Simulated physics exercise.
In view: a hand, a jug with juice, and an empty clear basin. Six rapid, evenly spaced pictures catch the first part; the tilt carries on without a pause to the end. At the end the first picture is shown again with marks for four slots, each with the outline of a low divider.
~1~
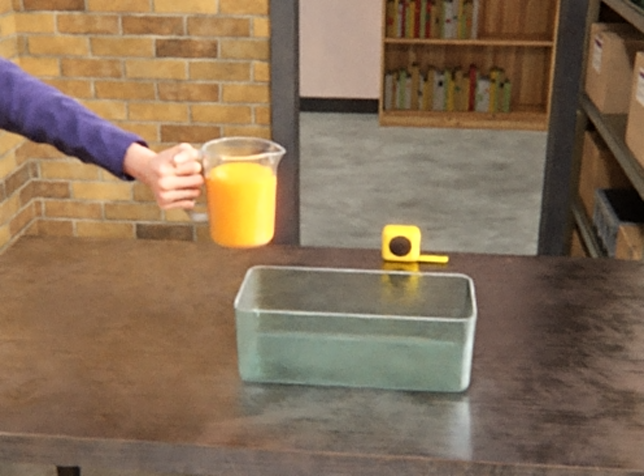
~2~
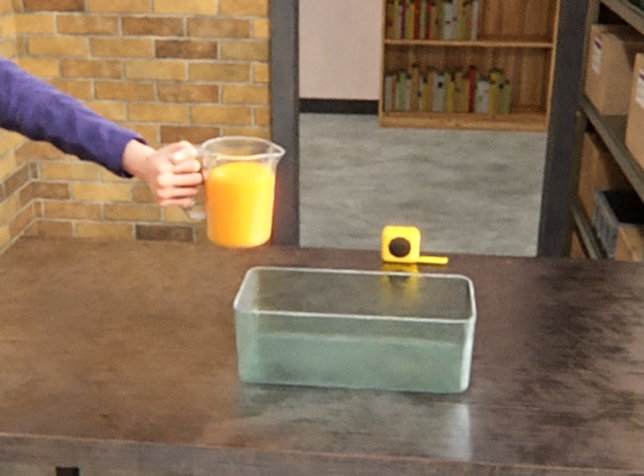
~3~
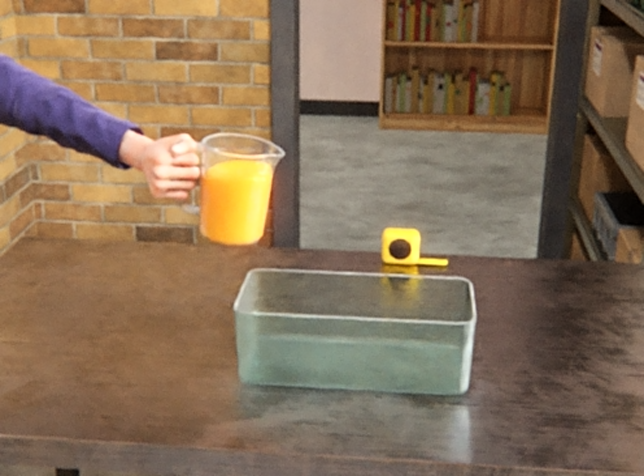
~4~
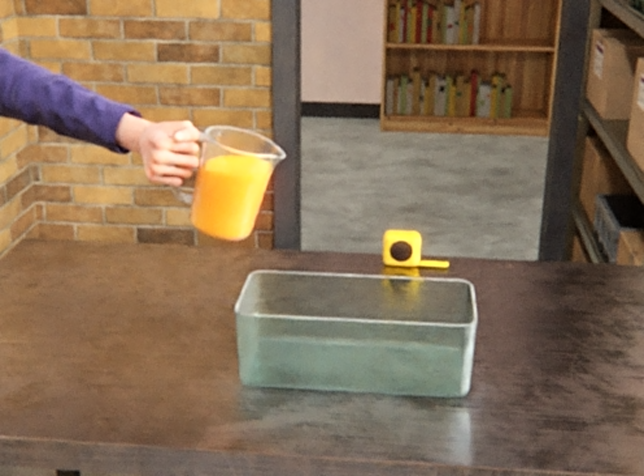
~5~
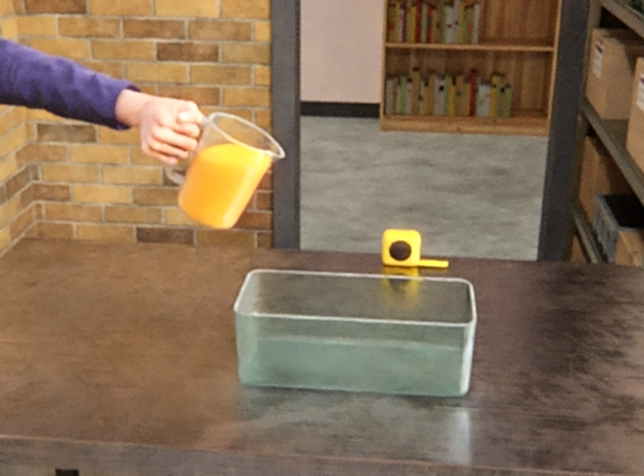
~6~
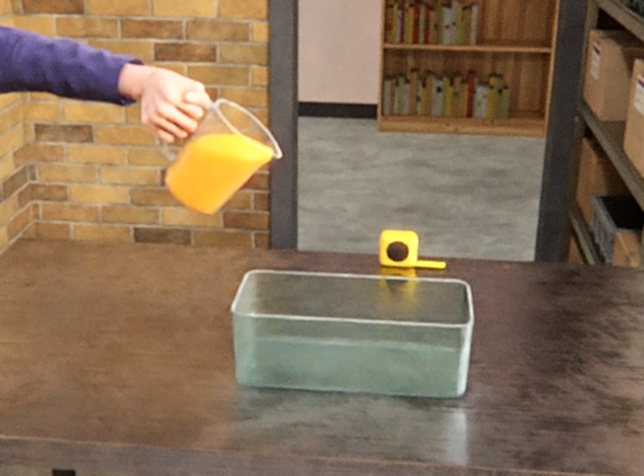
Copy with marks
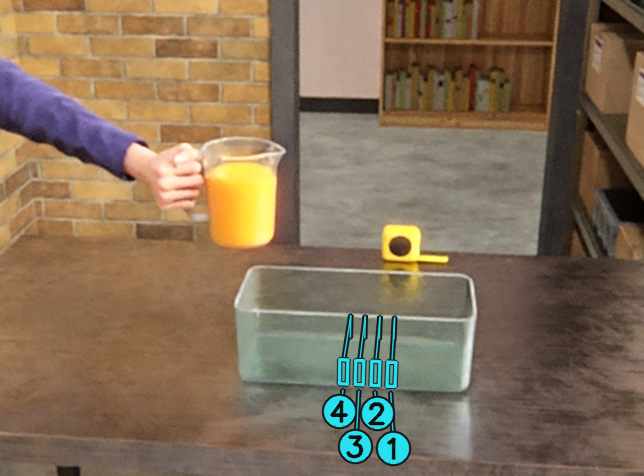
At a dark table by a brick wall, a hand in a purple sleeve held a clear jug of orange juice upright above a glass basin, then gradually tilted it to the right, with nothing leaving it.
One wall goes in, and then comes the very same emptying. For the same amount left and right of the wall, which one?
Best: 2.
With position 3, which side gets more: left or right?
The right one.
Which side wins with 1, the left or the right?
The left one.
On the marked copy, 1 at (390, 392); 2 at (374, 391); 3 at (358, 390); 4 at (343, 389).
With 1, about 78 % ends left of the wall and 15 % right of it; 7 % is lost outside.
With 2, about 46 % ends left of the wall and 50 % right of it; 5 % is lost outside.
With 3, about 20 % ends left of the wall and 74 % right of it; 5 % is lost outside.
With 4, about 11 % ends left of the wall and 84 % right of it; 6 % is lost outside.
